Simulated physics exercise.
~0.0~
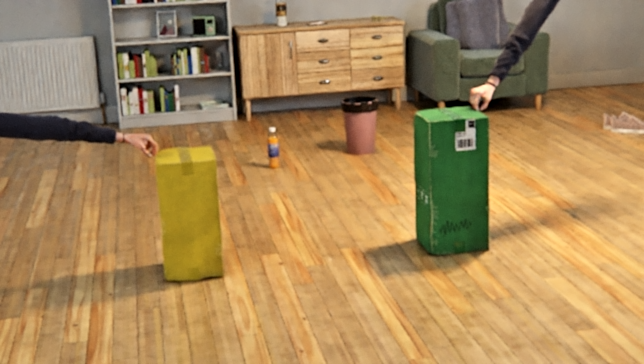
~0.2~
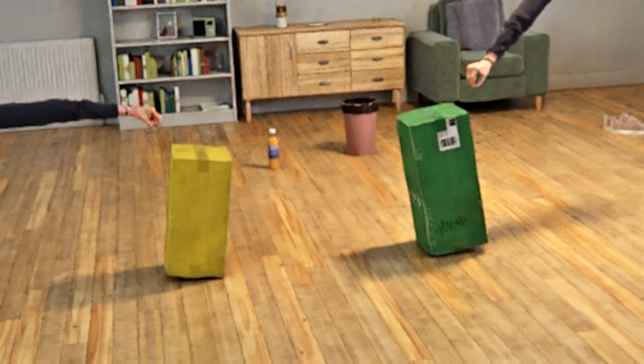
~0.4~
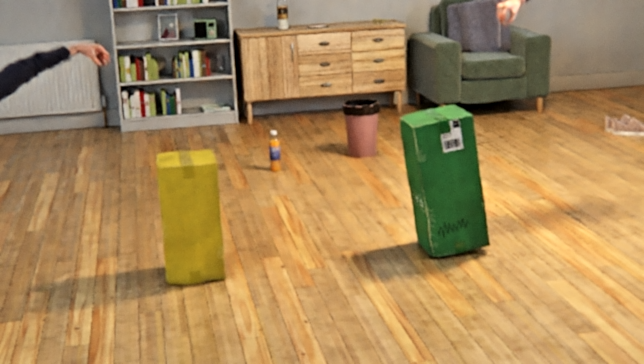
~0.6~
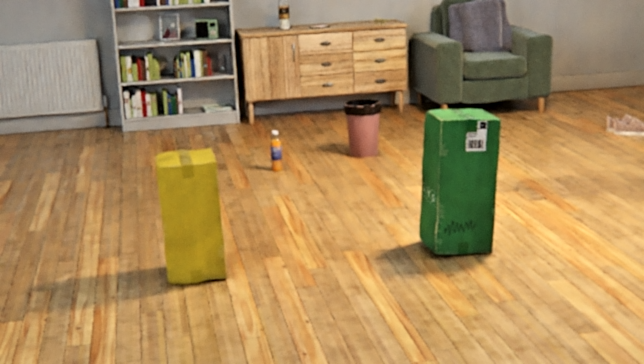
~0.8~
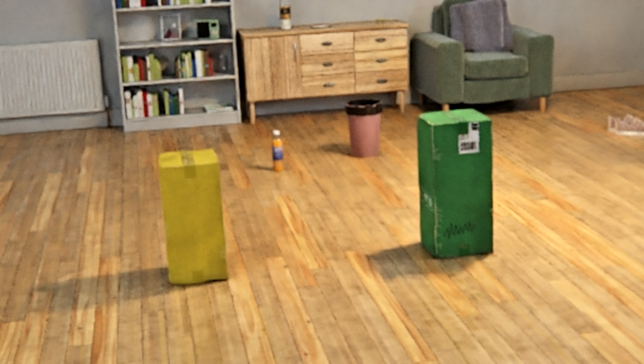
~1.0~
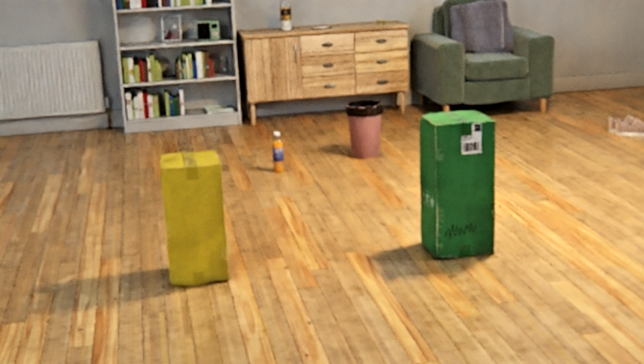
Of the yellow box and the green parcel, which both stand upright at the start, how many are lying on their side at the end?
None of them are. The green parcel leans and then settles back on its base, and the yellow box is standing too.
